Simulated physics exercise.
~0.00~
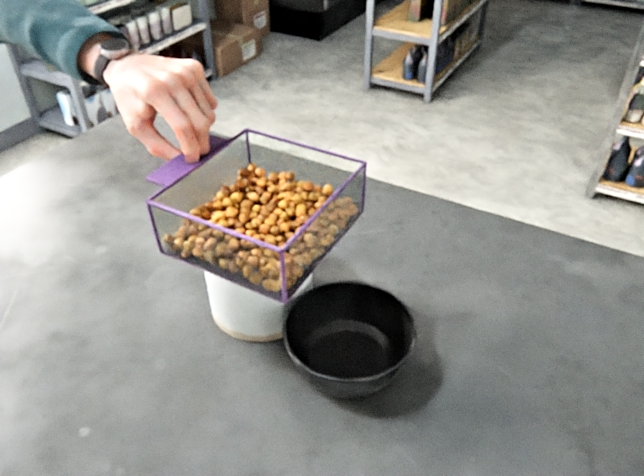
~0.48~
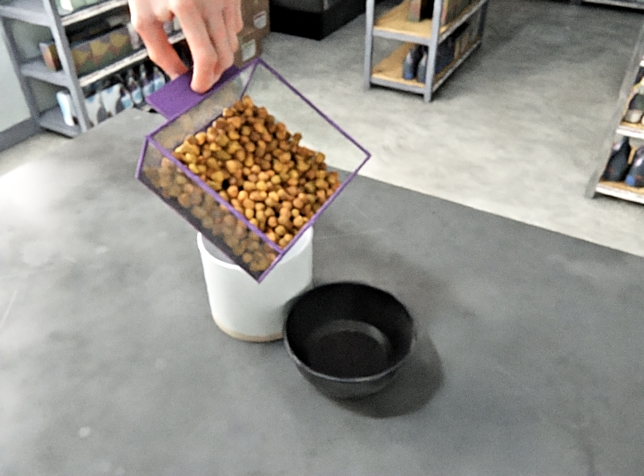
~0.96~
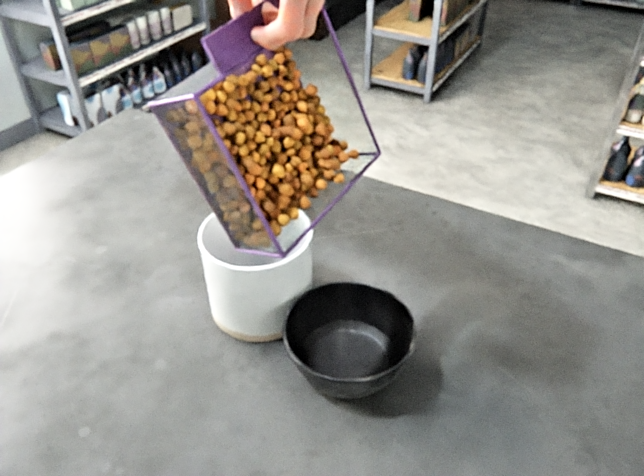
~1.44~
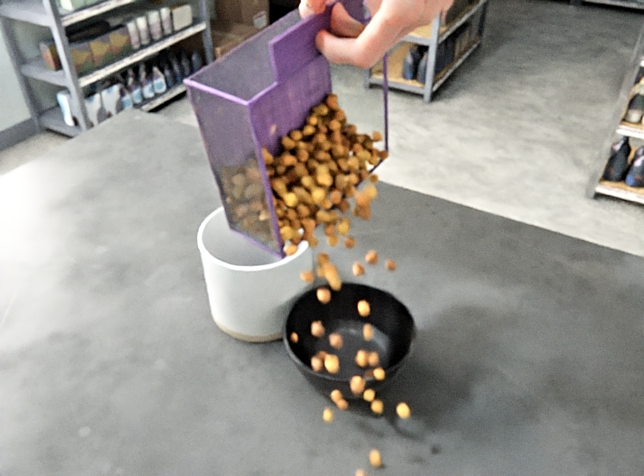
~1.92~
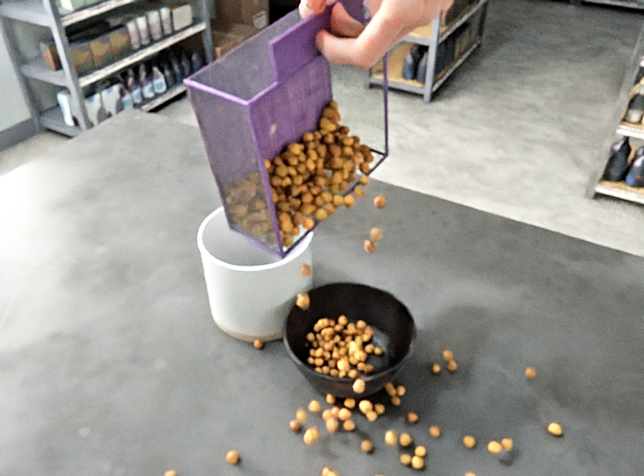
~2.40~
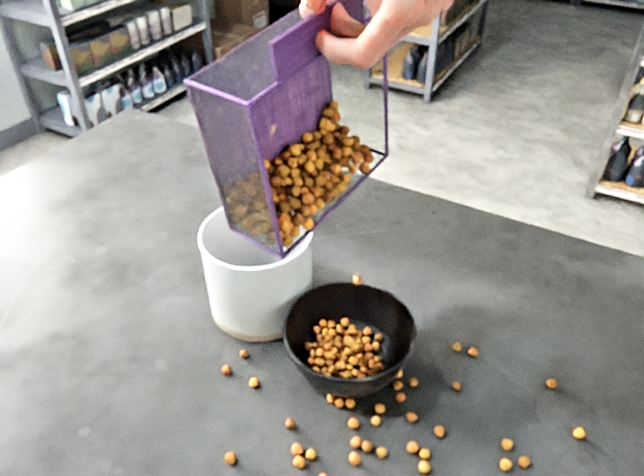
A hand tipped a clear, purple-edged box of roasted chickpeas onto its side above a white pot and a black bowl, spilling some into the bowl and many across the gray table, while about half stayed in the box and the pot caught none.
